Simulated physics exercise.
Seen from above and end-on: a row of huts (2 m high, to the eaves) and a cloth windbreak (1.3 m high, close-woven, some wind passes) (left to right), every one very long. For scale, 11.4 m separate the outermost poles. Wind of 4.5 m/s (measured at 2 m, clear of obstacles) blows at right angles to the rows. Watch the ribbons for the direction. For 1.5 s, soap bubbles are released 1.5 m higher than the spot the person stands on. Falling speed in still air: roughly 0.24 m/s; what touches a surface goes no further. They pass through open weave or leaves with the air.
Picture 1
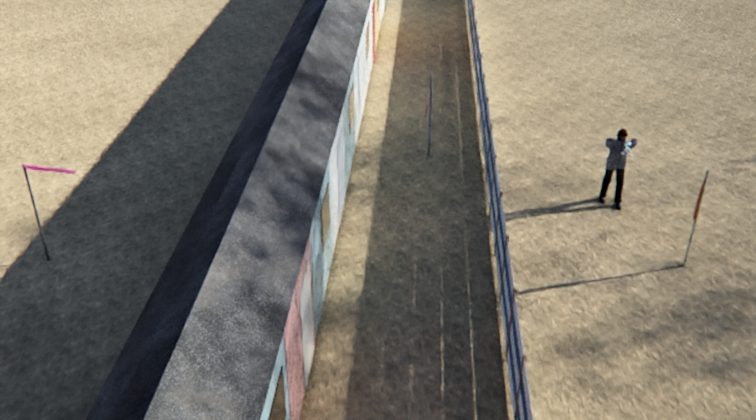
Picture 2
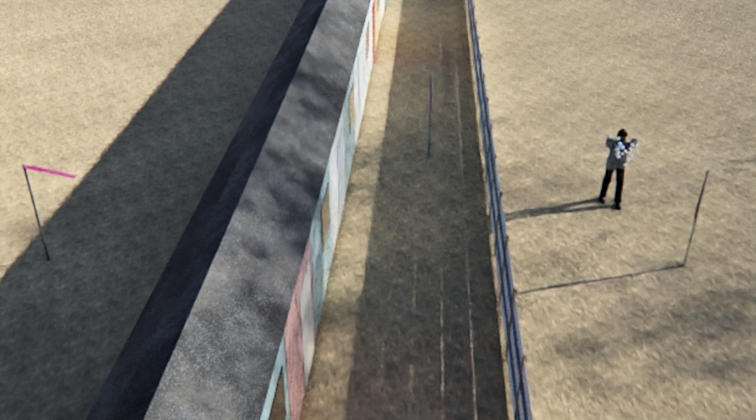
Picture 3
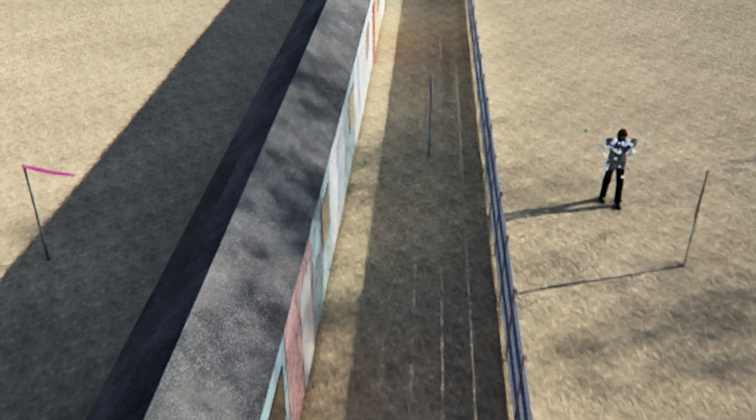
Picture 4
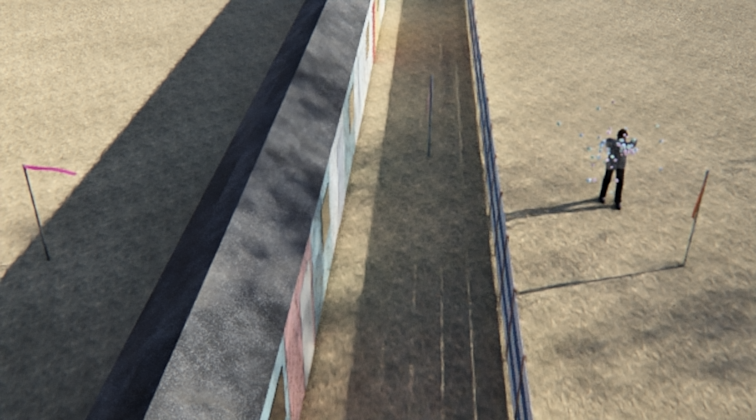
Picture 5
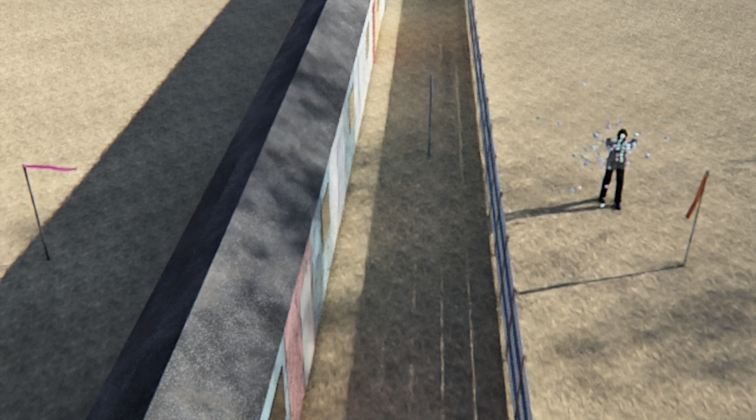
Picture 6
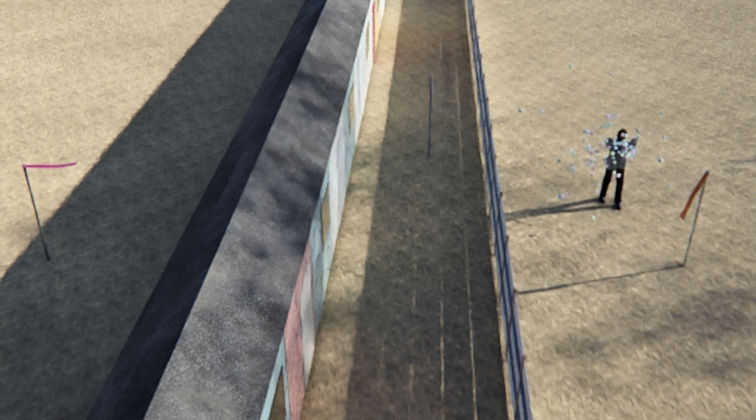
At first, a person stands on sandy ground right of a long row of huts and a cloth windbreak, between two ribbons on poles. Bubbles then appear close around the person's upper body and gradually spread outward, mostly to the left, while the right ribbon shifts slightly and the left one stays stretched rightward.
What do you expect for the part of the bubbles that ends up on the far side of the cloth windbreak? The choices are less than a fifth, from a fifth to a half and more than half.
Beyond the cloth windbreak at the end: Between a fifth and a half.
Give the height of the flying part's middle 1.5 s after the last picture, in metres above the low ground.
About 1.6 m.
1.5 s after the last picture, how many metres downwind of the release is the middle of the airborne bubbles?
Roughly 1.0 m.
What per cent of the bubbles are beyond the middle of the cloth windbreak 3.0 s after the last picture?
Near 15 %.
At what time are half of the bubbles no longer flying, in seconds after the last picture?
Near 10.0 s.
Then, 1.5 s after the last picture, 2 % is beyond the cloth windbreak; 2 % has touched down or left; the middle of what still flies is 1.6 m above the low ground, near (586, 145).
Then, 3.0 s after the last picture, 15 % is beyond the cloth windbreak; 9 % has touched down or left; the middle of what still flies is 1.8 m above the low ground, near (563, 137).
Then, 6.9 s after the last picture, 31 % is beyond the cloth windbreak; 30 % has touched down or left; the middle of what still flies is 1.7 m above the low ground, near (557, 140).
Then, 19.0 s after the last picture, 34 % is beyond the cloth windbreak; 83 % has touched down or left; the middle of what still flies is 1.9 m above the low ground, near (635, 134).
Then, 44.0 s after the last picture, 34 % is beyond the cloth windbreak; 99 % has touched down or left.
